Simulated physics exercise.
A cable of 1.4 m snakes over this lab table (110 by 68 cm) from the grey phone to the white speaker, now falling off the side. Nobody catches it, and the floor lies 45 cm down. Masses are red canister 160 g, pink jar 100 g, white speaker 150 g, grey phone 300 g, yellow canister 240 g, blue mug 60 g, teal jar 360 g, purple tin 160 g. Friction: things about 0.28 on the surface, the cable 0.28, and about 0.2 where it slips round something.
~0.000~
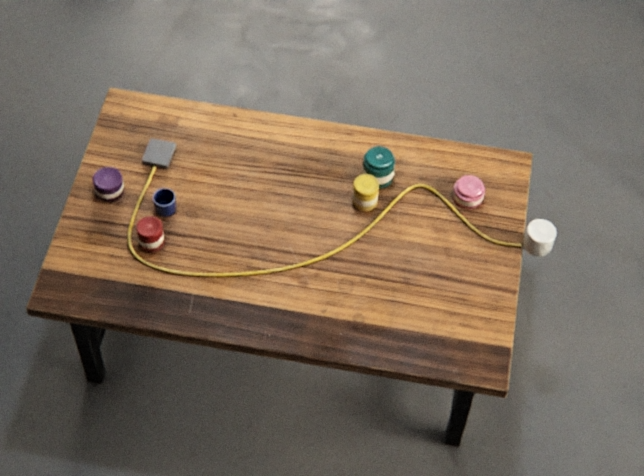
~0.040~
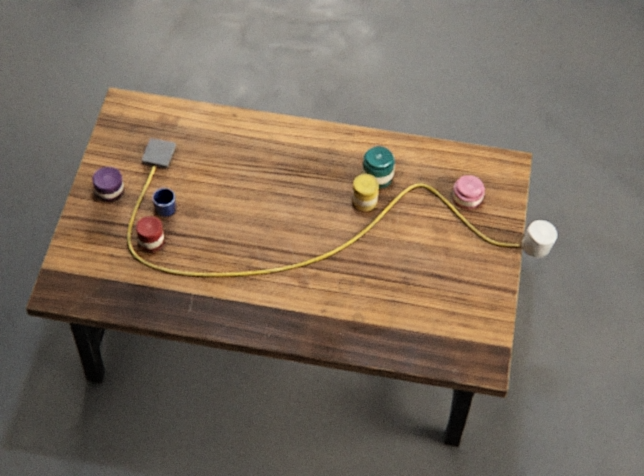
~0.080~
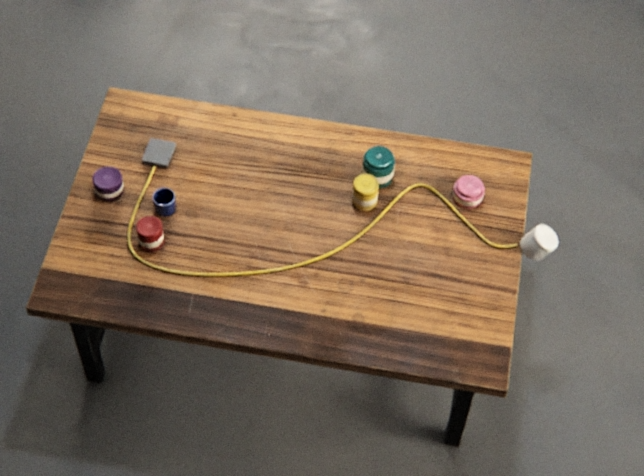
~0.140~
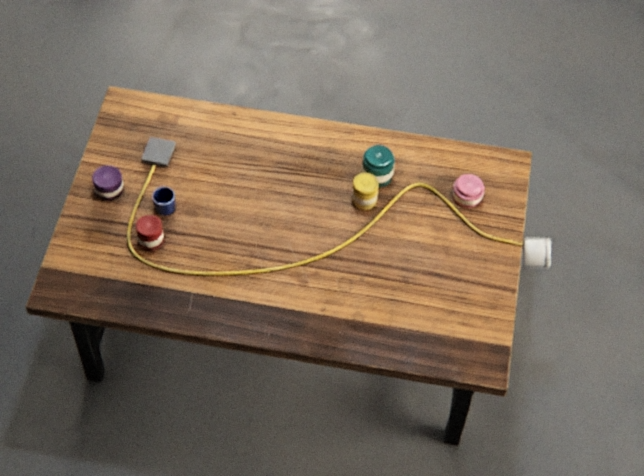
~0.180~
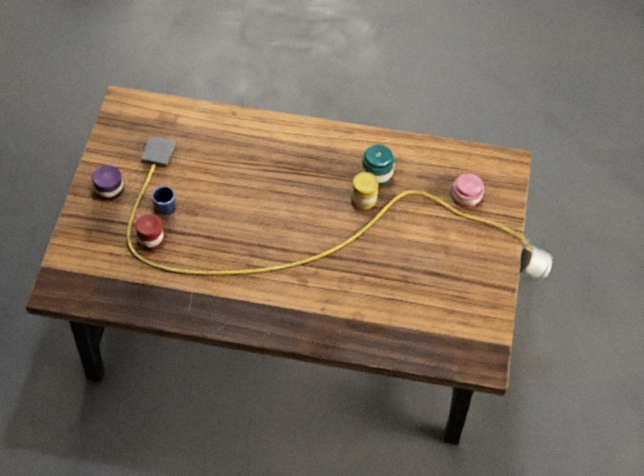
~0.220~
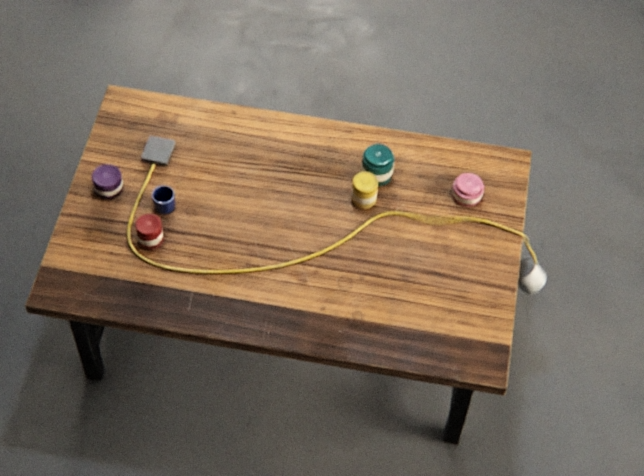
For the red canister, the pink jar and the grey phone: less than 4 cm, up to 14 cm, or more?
Result: Red canister reaches the top band, pink jar stays in the low band, grey phone hardly moves.
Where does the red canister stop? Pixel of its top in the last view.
Around (230, 176).
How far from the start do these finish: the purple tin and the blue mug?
Purple tin 0 cm, blue mug 4 cm.
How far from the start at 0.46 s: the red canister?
Red canister 15 cm.
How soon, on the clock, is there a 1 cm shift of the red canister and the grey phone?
About: Red canister 0.32 s, grey phone 0.38 s.
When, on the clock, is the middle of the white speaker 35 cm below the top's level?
That is: 0.44 s.
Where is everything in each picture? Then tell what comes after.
Red canister (149, 226); pink jar (470, 185); grey phone (159, 152); cable runs through (473, 228) (392, 205) (307, 263) (191, 274) (135, 213), in the first picture.
White speaker (542, 232); cable runs through (472, 227) (306, 263) (135, 213), in the second picture.
White speaker (539, 243); cable runs through (472, 227) (306, 263) (135, 213), in the third picture.
White speaker (537, 253); cable runs through (472, 227) (306, 262) (134, 212), in the fourth picture.
White speaker (534, 264); cable runs through (491, 223) (306, 261) (134, 211), in the fifth picture.
Red canister (148, 224); pink jar (469, 183); grey phone (158, 149); cable runs through (513, 231) (402, 214) (307, 258) (192, 271) (134, 210), in the sixth picture.
After 0.5 s, the cable's tail end at (154, 169); red canister 14 cm off its start, grey phone 1 cm off its start, white speaker over the edge.
After 0.7 s, the cable's tail end at (154, 169); red canister 23 cm off its start, grey phone 1 cm off its start, white speaker over the edge.
After 1.0 s, the cable's tail end at (154, 169); red canister 23 cm off its start at (230, 176), grey phone 1 cm off its start at (157, 153), white speaker over the edge.
After 1.2 s, the cable's tail end at (154, 169); red canister 23 cm off its start, grey phone 1 cm off its start, white speaker over the edge.
After 2.4 s, the cable's tail end at (154, 169); red canister 23 cm off its start at (230, 176), grey phone 1 cm off its start at (157, 153), pink jar 0 cm off its start at (469, 183), white speaker over the edge.
